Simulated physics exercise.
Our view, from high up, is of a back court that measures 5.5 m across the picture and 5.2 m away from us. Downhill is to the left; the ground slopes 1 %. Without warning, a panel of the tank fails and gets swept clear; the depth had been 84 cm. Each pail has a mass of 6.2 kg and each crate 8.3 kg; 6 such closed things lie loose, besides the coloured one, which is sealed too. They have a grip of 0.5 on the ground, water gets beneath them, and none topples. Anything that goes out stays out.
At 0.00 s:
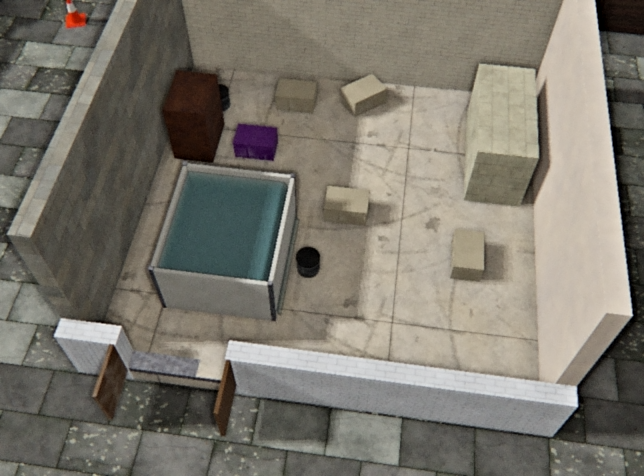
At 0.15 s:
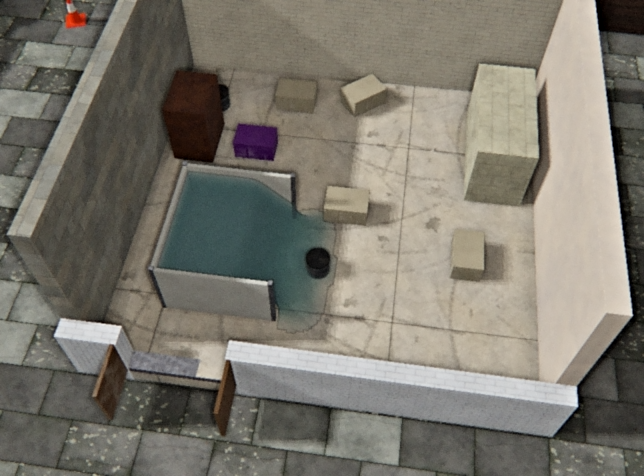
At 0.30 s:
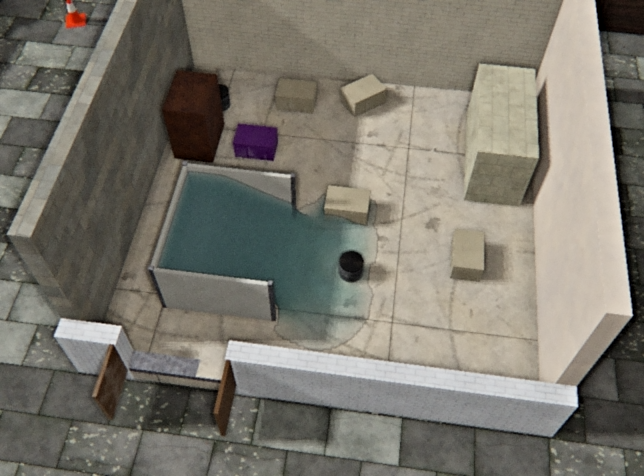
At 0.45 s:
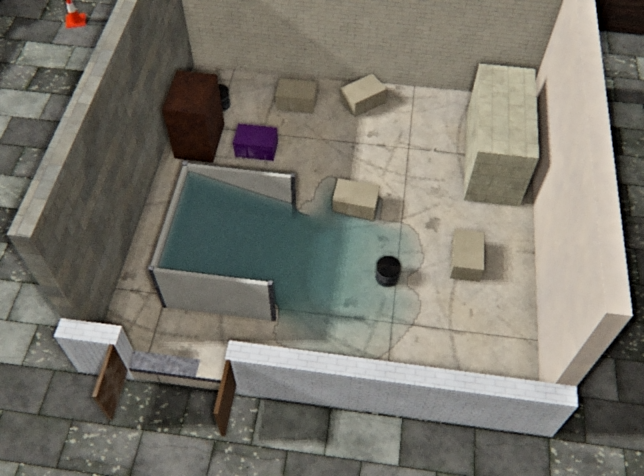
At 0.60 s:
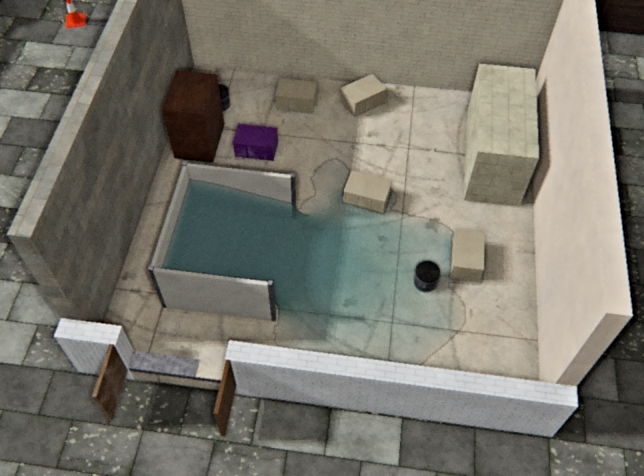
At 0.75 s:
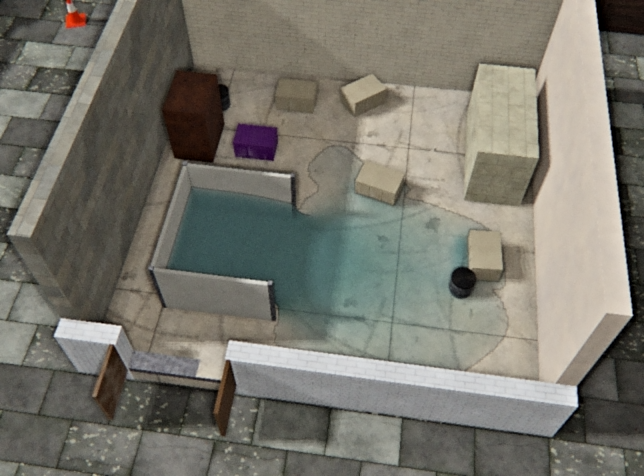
Walled back court, a tank's right side giving way, water spreading rightward, pushing a dark drum, then shifting two pale boxes.
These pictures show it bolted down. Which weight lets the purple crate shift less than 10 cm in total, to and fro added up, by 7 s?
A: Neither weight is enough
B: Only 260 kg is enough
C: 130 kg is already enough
C, 130 kg is already enough.
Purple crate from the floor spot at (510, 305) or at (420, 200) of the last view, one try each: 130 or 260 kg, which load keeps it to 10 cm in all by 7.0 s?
Well, the little one does for the first, the little one does for the second.
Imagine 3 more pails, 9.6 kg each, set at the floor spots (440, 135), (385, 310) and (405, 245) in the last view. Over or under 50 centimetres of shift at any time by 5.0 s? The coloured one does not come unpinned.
First one went beyond, second went beyond, third went beyond.
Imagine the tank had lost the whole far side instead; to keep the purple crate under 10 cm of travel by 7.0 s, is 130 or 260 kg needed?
Then, in short, the larger is needed.
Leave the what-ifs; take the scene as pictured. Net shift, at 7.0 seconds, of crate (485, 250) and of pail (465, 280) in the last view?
In order, they end up 60 cm and 120 cm from where they began.
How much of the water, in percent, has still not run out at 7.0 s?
Around 98 % of the water.
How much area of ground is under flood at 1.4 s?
14 m2.
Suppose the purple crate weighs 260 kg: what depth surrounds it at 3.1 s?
Something like 0 centimetres.
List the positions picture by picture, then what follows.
The purple crate at (255, 135), on the bottom; water covers 2.2 m2; 0 of 7 have shifted, in the first picture.
The purple crate at (255, 135), on the bottom; water covers 3.2 m2; 1 of 7 have shifted, in the second picture.
The purple crate at (255, 135) rests on the ground; 4.5 m2 under water; 1 of 7 have shifted, in the third picture.
The purple crate at (255, 135) rests on the ground; water covers 6.2 m2; 2 of 7 have shifted, in the fourth picture.
The purple crate at (255, 135), on the bottom; water covers 8.1 m2; 2 of 7 have shifted, in the fifth picture.
The purple crate at (255, 135) rests on the ground; 10.1 m2 under water; 3 of 7 have shifted, in the sixth picture.
After 1.4 s the purple crate would be 0 cm from its start with 130 kg and 0 cm from its start with 260 kg; 0 cm of water round it then.
After 3.1 s the purple crate would be 0 cm from its start with 130 kg and 0 cm from its start with 260 kg; 0 cm of water round it then.
After 4.9 s the purple crate would be 0 cm from its start with 130 kg and 0 cm from its start with 260 kg; 5 cm of water round it then.
After 7.0 s the purple crate would be 0 cm from its start with 130 kg and 0 cm from its start with 260 kg; 9 cm of water round it then.
